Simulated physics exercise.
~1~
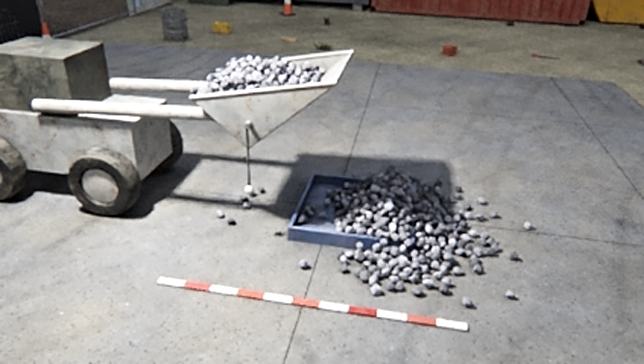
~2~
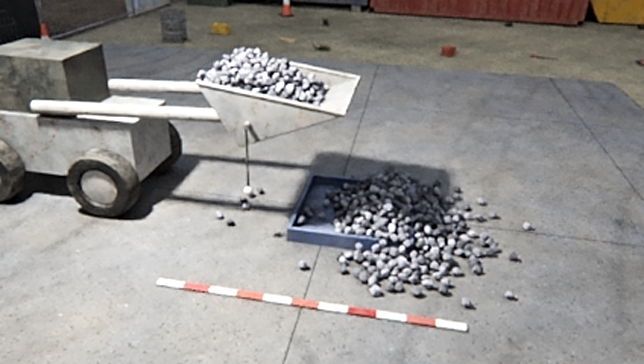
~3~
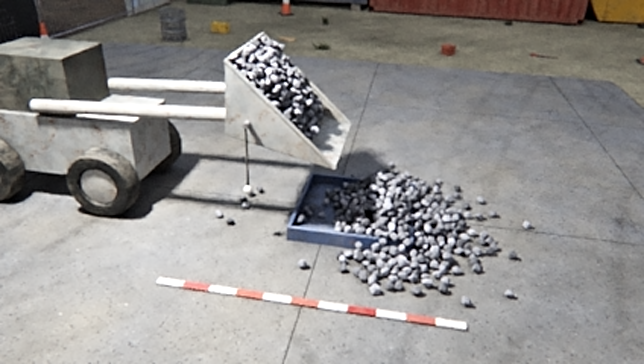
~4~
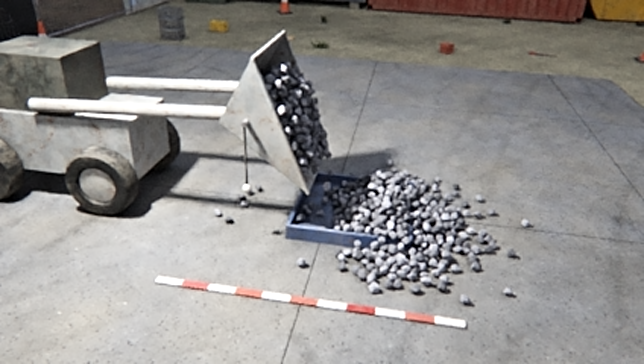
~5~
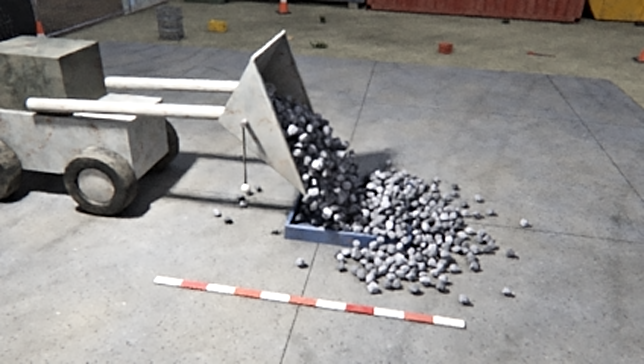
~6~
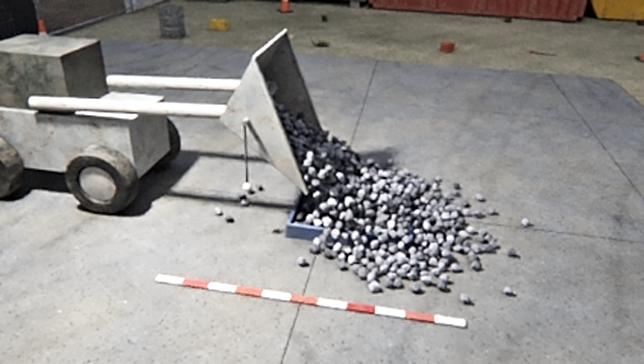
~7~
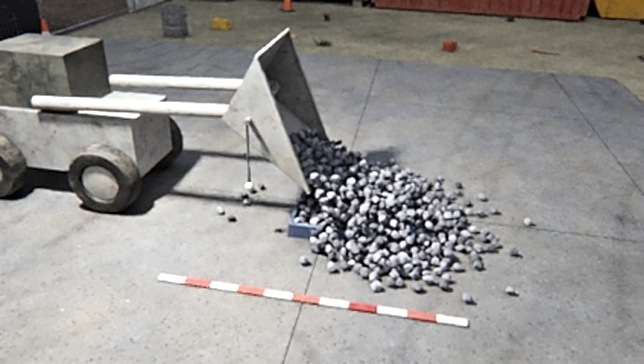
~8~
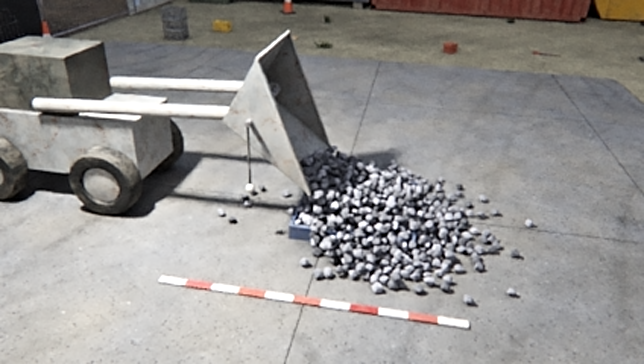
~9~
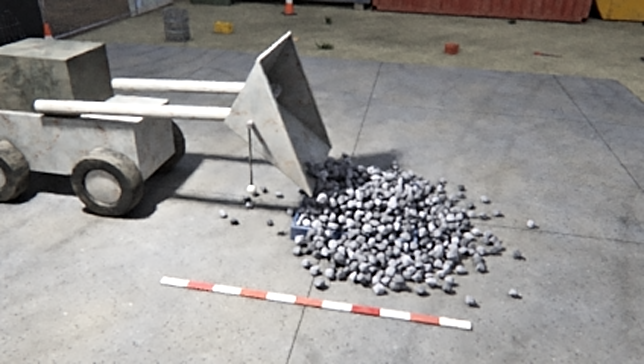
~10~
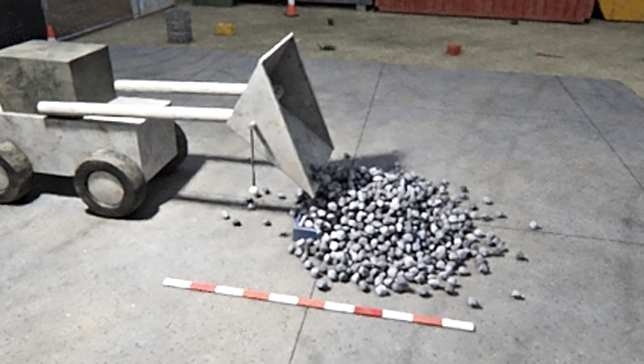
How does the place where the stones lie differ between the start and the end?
At the start the stones are split between the raised bucket and a heap spilling over the blue tray. By the end they lie lower and slightly further right overall, gathered mostly in one bigger heap over the tray and the floor beside it.
